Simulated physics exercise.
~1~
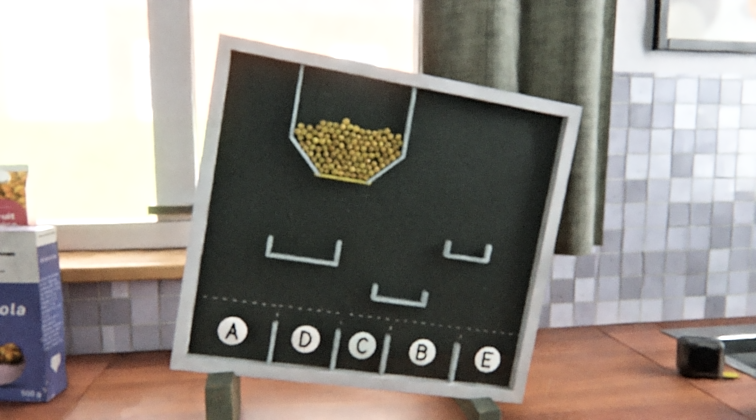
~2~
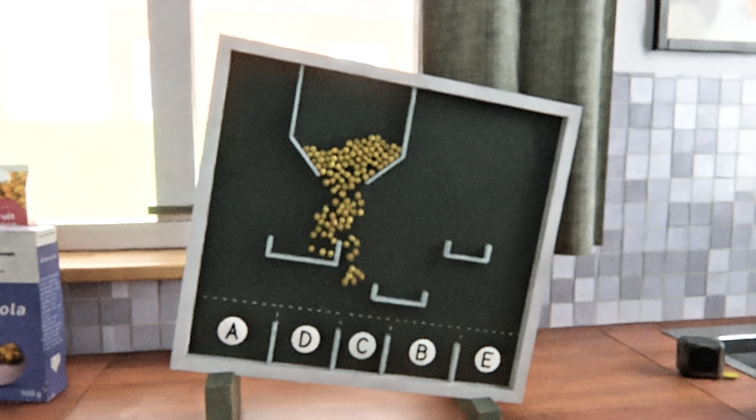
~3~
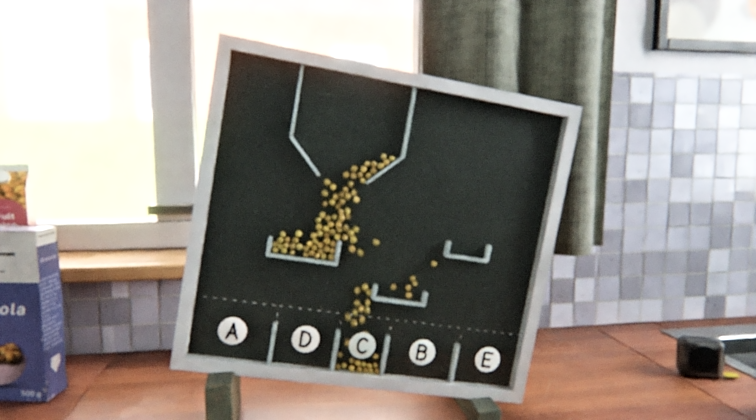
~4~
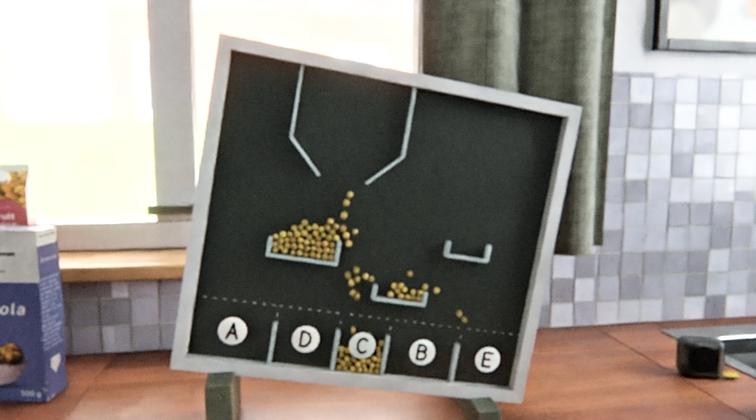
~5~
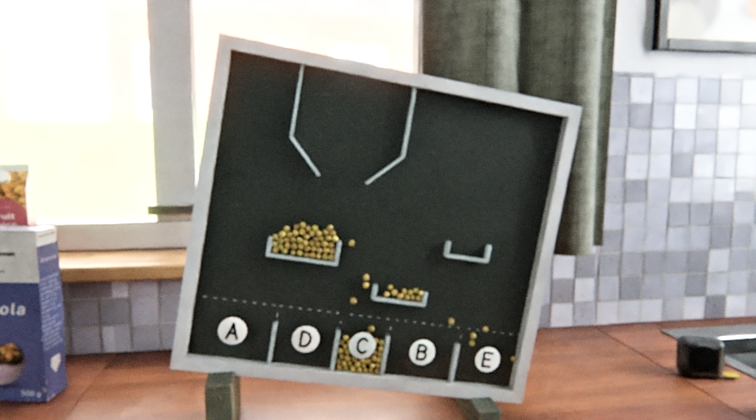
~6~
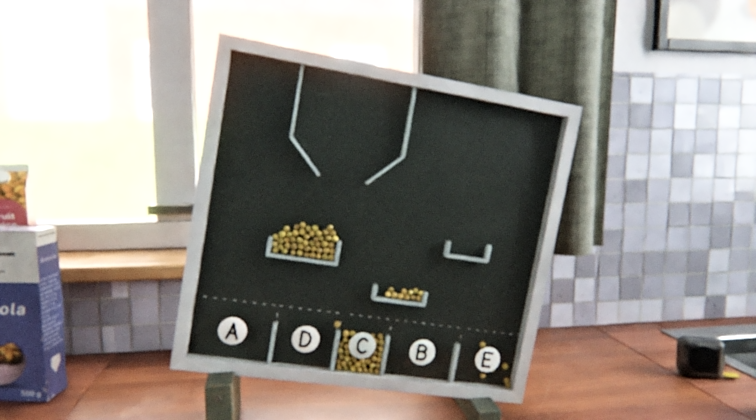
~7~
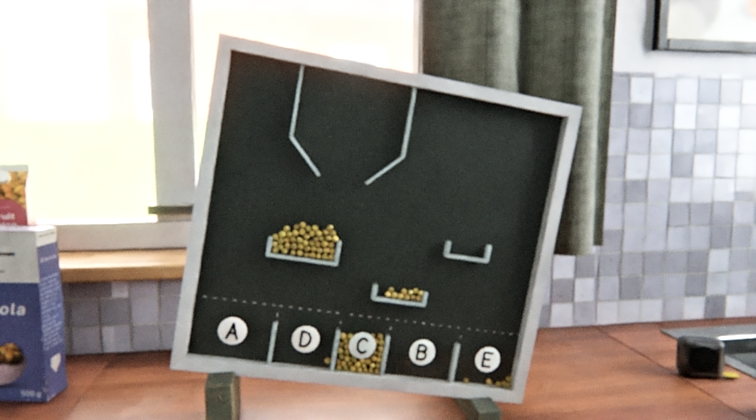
A tilted dark board in a pale frame held a hopper of small golden beads, which poured out onto the trays below and spilled over, until many rested in the left tray and bin C, with some in the lower tray and a few in E.
